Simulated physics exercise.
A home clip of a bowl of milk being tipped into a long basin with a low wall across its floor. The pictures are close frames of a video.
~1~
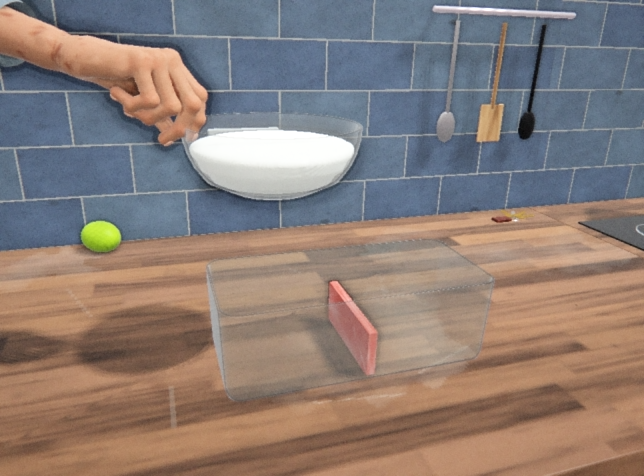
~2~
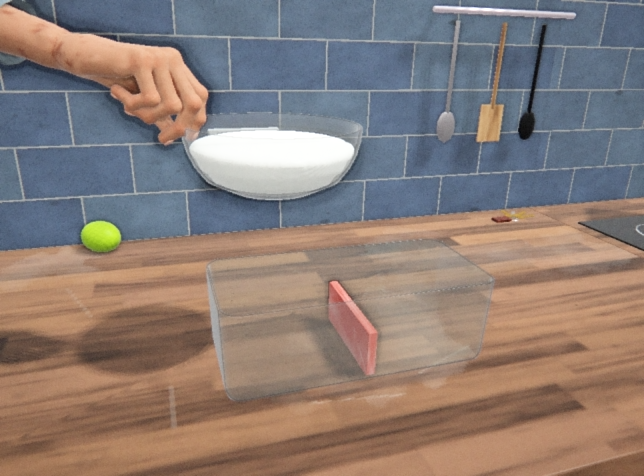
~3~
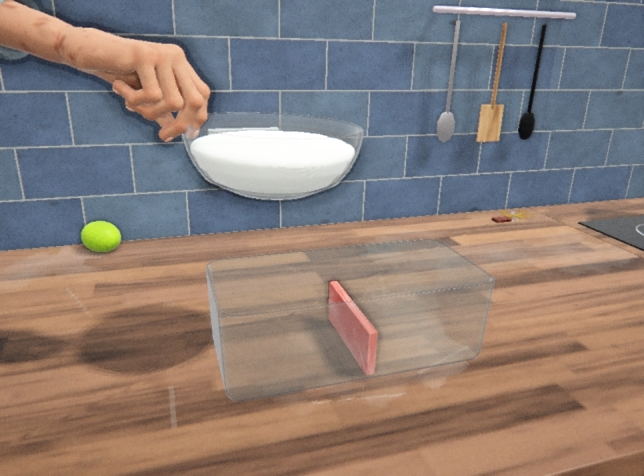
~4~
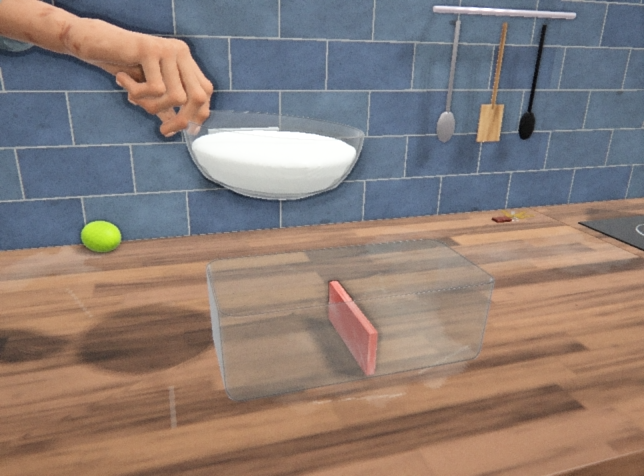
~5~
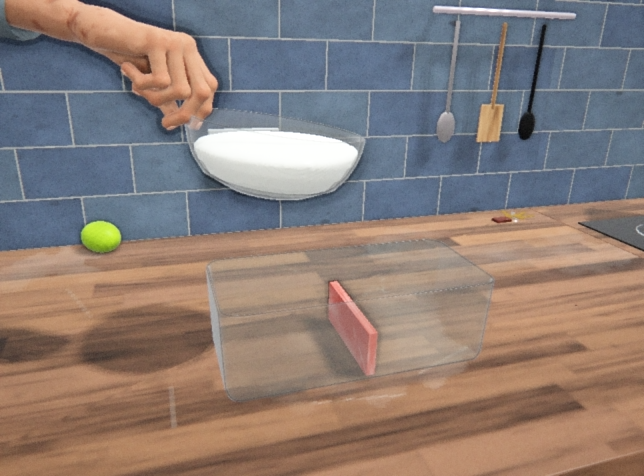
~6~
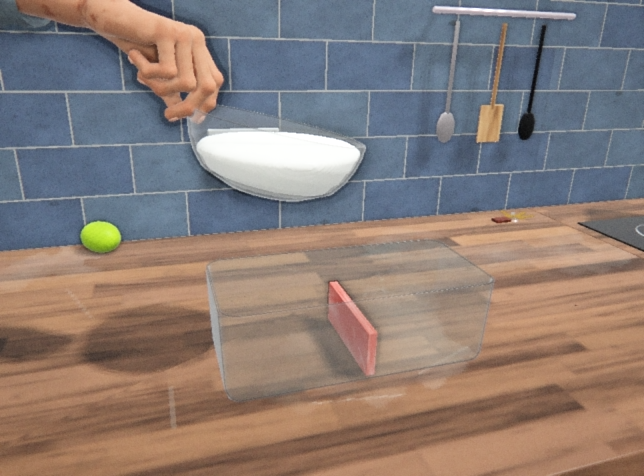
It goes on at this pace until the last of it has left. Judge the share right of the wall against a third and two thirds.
It comes to above two thirds.
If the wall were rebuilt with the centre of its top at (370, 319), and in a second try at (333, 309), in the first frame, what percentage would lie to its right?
Near 60 % and 95 %.
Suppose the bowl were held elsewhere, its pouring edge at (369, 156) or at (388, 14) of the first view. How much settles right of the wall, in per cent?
Roughly 90 per cent, and 90 per cent.
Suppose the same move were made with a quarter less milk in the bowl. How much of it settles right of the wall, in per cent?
Close to 85 per cent.
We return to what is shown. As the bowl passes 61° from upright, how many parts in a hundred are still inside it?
About 40 per cent.
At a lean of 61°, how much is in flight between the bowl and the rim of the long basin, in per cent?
Some 35 per cent.
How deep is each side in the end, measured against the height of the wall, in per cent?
Near 10 on the left, 60 on the right.
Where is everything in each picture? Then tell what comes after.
The first frame shows tilt 0°; pouring edge (355, 124); surface from (188, 147) to (348, 141); the long basin's rim runs from (213, 288) to (465, 259); the wall's top is at (351, 306).
The second frame shows tilt 1°; pouring edge (355, 125); surface from (188, 147) to (348, 142).
The third frame shows tilt 2°; pouring edge (356, 127); surface from (190, 145) to (348, 143).
The fourth frame shows tilt 5°; pouring edge (357, 131); surface from (191, 144) to (350, 144).
The fifth frame shows tilt 8°; pouring edge (357, 137); surface from (193, 145) to (351, 144).
The sixth frame shows tilt 13°; pouring edge (358, 144); surface from (195, 144) to (352, 145).
A moment on, the bowl is tipped part way and 42 per cent is still to pour, 0 is left of the wall and 23 right of it.
Next, the bowl is tipped on its side and 3 per cent is still to pour, 6 is left of the wall and 85 right of it.
Then the bowl is tipped on its side and 0 per cent is still to pour, 13 is left of the wall and 86 right of it.
Later the bowl is tipped on its side and 0 per cent is still to pour, 13 is left of the wall and 86 right of it.
At rest 13 per cent lies left of the wall, 86 right of it and 1 outside.
